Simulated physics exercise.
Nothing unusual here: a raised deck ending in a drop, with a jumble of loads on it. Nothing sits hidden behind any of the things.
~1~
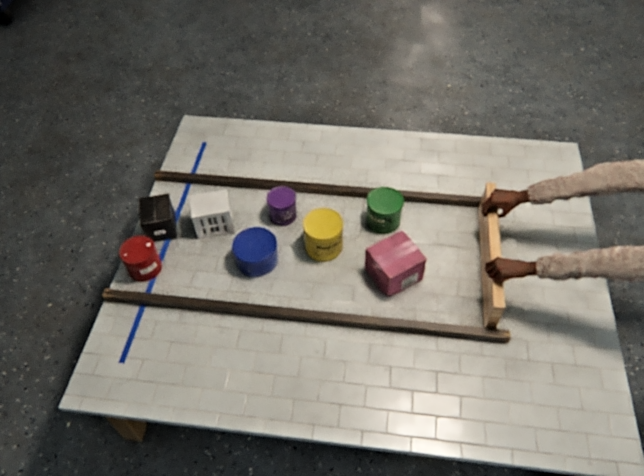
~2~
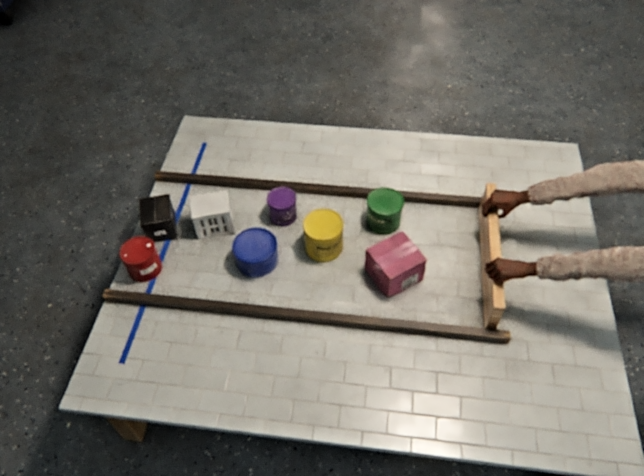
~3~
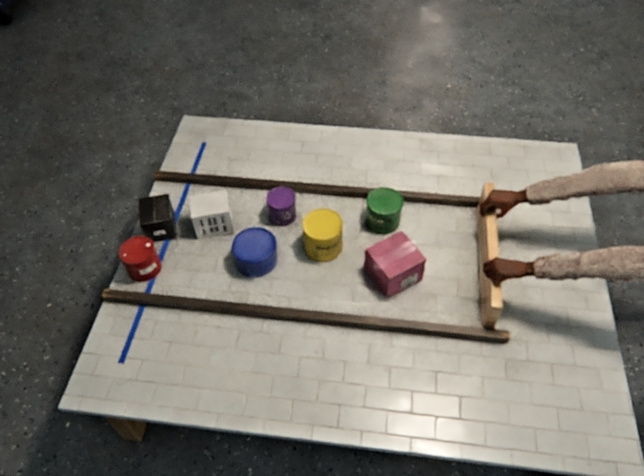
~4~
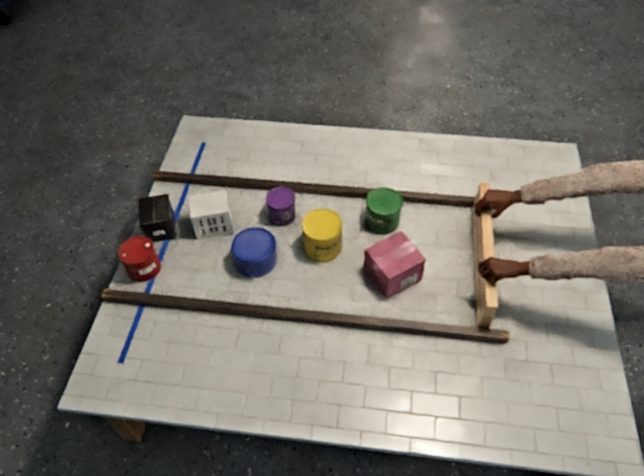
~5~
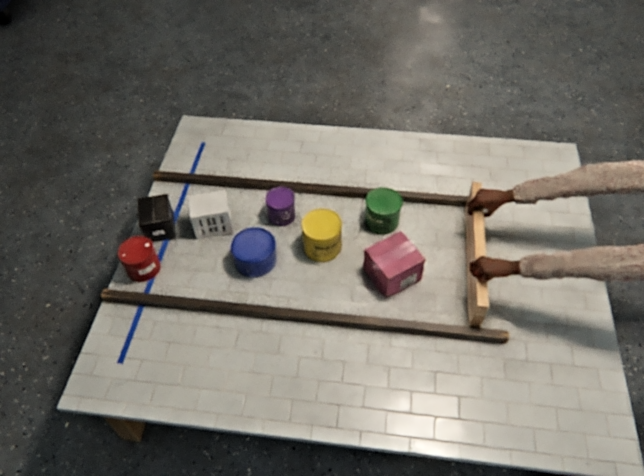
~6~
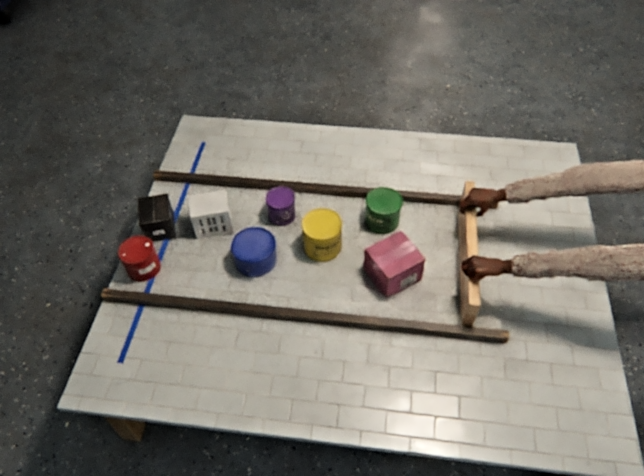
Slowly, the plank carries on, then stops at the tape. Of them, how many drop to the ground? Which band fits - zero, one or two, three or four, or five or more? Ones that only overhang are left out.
The band that fits is five or more.
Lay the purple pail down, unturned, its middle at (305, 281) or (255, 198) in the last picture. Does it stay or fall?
Well, in that order, it winds up off it, then it winds up off it.
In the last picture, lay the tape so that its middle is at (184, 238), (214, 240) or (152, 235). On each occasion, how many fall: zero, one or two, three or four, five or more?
Taking them in turn, three to four; one or two; 5 or more.
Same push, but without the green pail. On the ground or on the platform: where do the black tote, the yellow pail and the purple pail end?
The black tote is gone. The yellow pail is still there. The purple pail is still there.
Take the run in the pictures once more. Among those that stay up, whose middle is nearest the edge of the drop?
The foremost one is the pink parcel.
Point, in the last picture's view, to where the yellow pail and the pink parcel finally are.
You'll find the yellow pail at roughly (146, 217) and the pink parcel at roughly (119, 259).
Early on, none off yet; red canister at rest near (140, 259); black tote at rest near (157, 219); white crate at rest near (211, 215).
A while later, none off yet; red canister at rest near (140, 259); black tote at rest near (157, 219); white crate travelled a little near (195, 216).
Finally, the number that fall off is five or more; lost, purple pail, blue pail, white crate, black tote and red canister.
